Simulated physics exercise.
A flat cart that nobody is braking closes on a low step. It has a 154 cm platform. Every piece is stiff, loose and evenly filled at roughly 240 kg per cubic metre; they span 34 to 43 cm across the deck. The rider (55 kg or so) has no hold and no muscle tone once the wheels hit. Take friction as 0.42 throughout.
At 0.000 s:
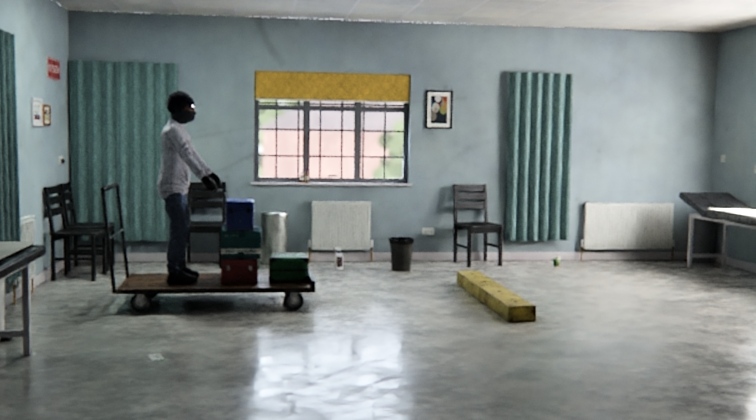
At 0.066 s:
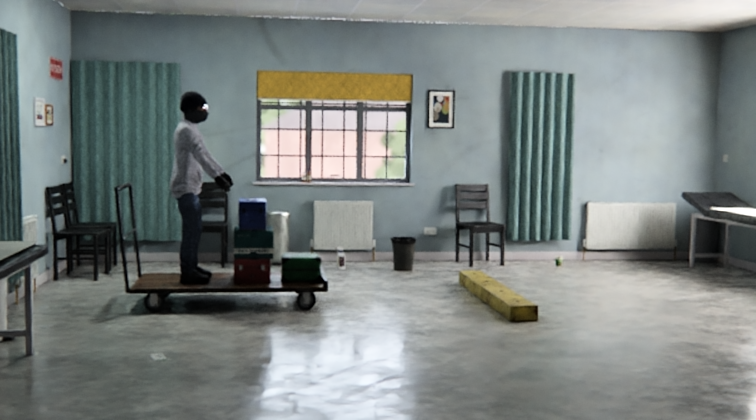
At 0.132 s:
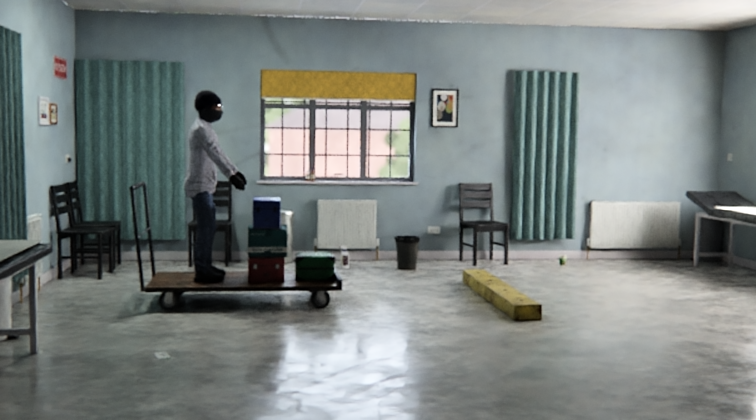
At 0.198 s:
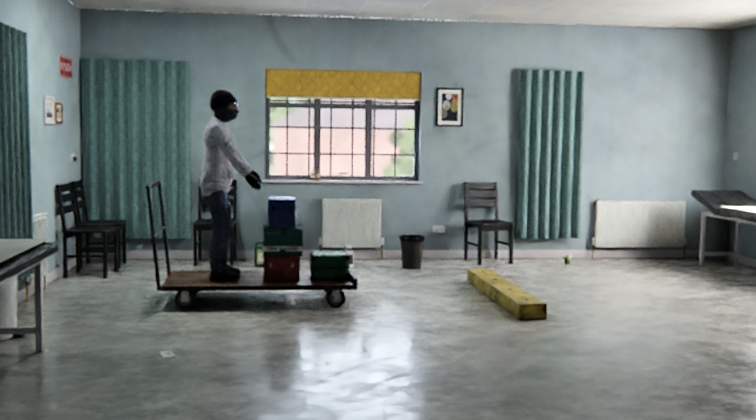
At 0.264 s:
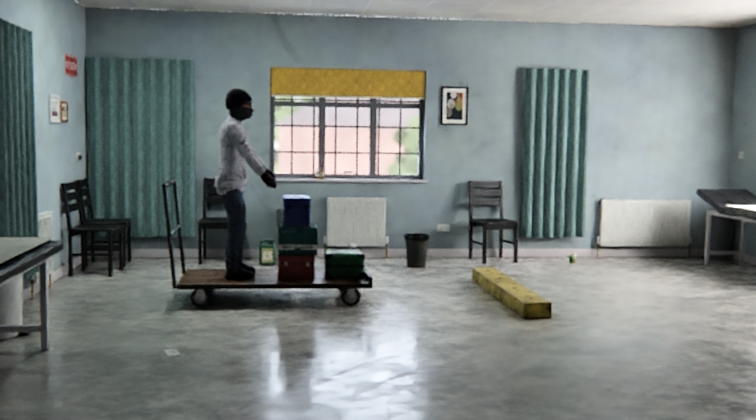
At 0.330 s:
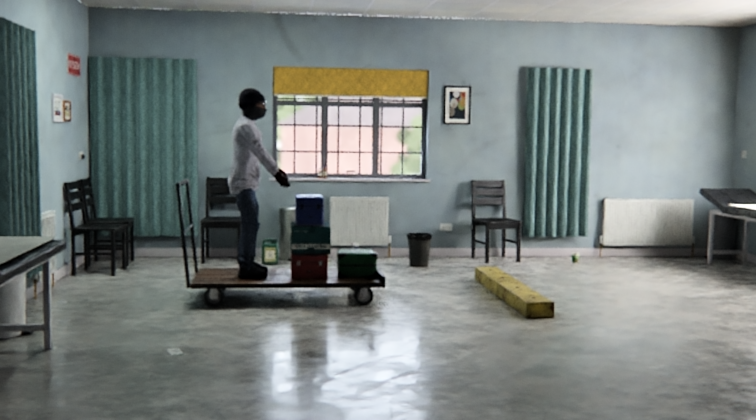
Person in dark headwear standing on a flat cart behind stacked boxes, arms held forward, rolling slowly rightward across a grey room.
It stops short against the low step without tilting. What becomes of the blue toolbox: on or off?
At this pace the blue toolbox goes over the front rim.
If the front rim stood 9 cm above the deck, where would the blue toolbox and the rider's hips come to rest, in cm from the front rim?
Then blue 50 past, hips 80 behind.
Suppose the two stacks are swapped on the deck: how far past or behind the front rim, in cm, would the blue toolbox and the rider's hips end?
Then blue 60 past, hips 100 behind.
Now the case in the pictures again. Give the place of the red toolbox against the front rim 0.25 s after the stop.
Some 50 cm behind it.
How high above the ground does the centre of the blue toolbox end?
Roughly 10 cm above it.
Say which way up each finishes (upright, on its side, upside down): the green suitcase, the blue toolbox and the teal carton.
At rest: Green upright, blue on its side, teal upright.
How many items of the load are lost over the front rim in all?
The count is 1.
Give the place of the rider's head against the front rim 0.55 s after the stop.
Some 30 cm behind it.
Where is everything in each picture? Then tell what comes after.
Blue toolbox (240, 214), teal carton (241, 243), rim corner (313, 288); 156 cm short of the stop, in the first frame.
Blue toolbox (253, 214), teal carton (254, 242), rim corner (326, 287); 148 cm short of the stop, in the second frame.
Blue toolbox (267, 213), teal carton (268, 241), rim corner (340, 286); 139 cm short of the stop, in the third frame.
Blue toolbox (282, 212), teal carton (283, 240), rim corner (356, 285); 131 cm short of the stop, in the fourth frame.
Blue toolbox (297, 211), teal carton (298, 239), rim corner (371, 284); 122 cm short of the stop, in the fifth frame.
Blue toolbox (309, 210), teal carton (310, 238), rim corner (384, 283); 113 cm short of the stop. Speed about 1.3 m/s, in the sixth frame.
After 1.20 s the deck stops.
After 1.45 s the blue toolbox is 39 cm behind the rim, tilted 0°, near (466, 210) in the last picture's view.
After 1.75 s the blue toolbox is 14 cm behind the rim, tilted 80°, near (493, 231) in the last picture's view.
After 2.20 s the blue toolbox is 5 cm past the rim, tilted 140°, near (514, 241) in the last picture's view.
When all is still (3.3 s), past the rim, blue toolbox; behind it, teal carton, red toolbox, green suitcase and the rider's hips.
